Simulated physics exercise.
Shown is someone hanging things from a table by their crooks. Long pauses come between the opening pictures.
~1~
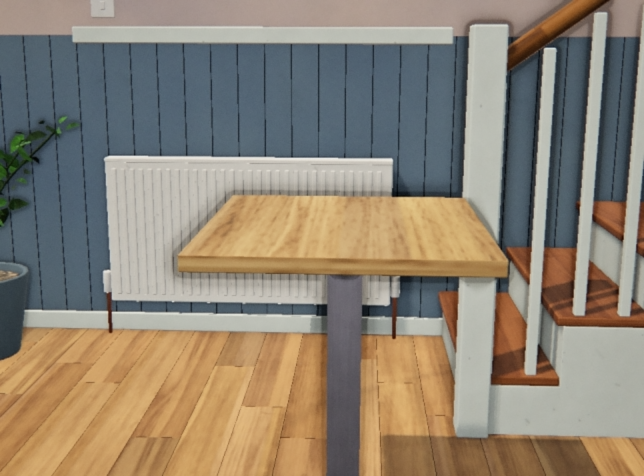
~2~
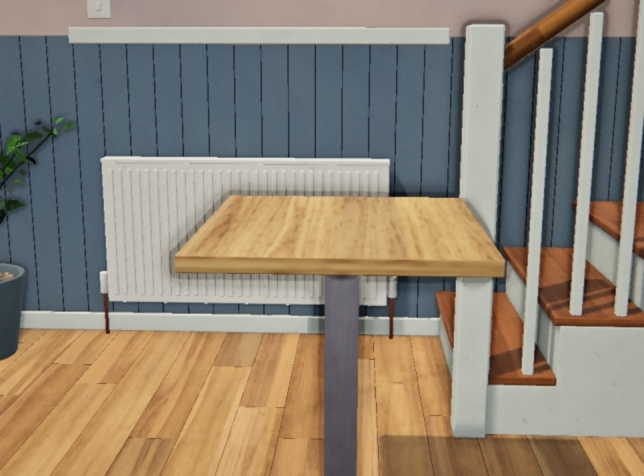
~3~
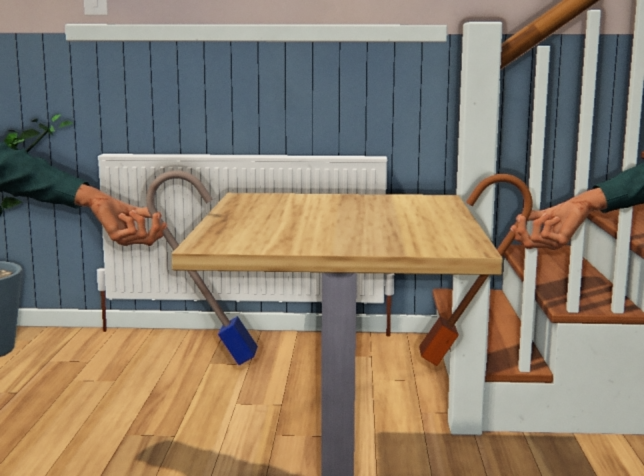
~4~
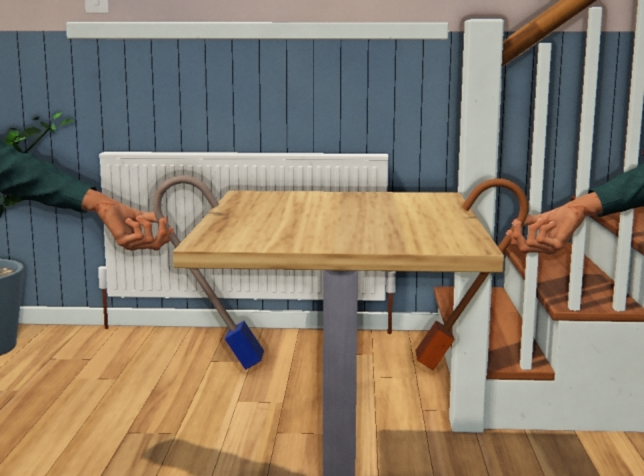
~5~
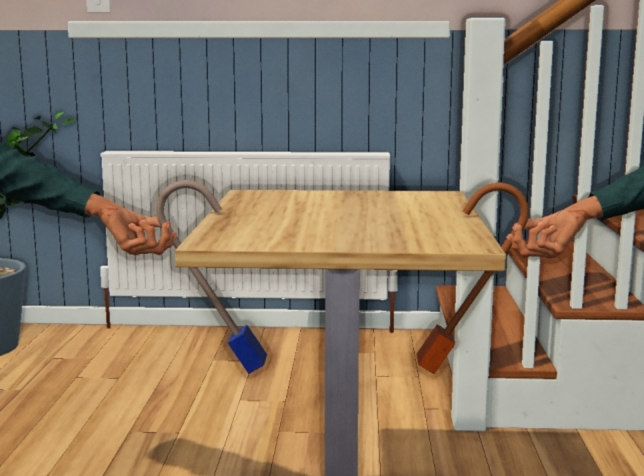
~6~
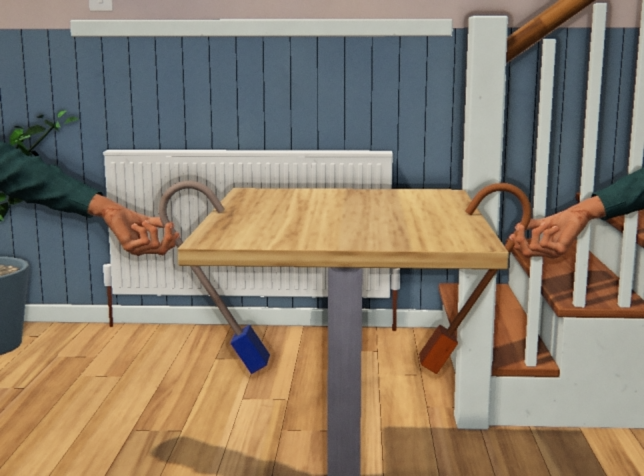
The video shows a wooden table standing alone before a radiator and stairs; then two hands, one on each side, bring in crook-handled implements, blue-ended at left and orange-ended at right, and hold them at its edges, barely moving.
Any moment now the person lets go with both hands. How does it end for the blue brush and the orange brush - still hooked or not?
It ends with the blue brush still hooked, the orange brush still hooked.
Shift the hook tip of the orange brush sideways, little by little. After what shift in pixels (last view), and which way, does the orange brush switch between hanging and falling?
Looks like close to 16 pixels, moving right.
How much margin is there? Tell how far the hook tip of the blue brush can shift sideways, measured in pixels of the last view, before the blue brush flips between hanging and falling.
About 12 pixels to the left.
Then, 0.28 s past the last view, blue brush at rest near (225, 271); orange brush at rest near (464, 273).
Finally, the blue brush hangs from the table, near (226, 271); the orange brush hangs from the table, near (463, 273).
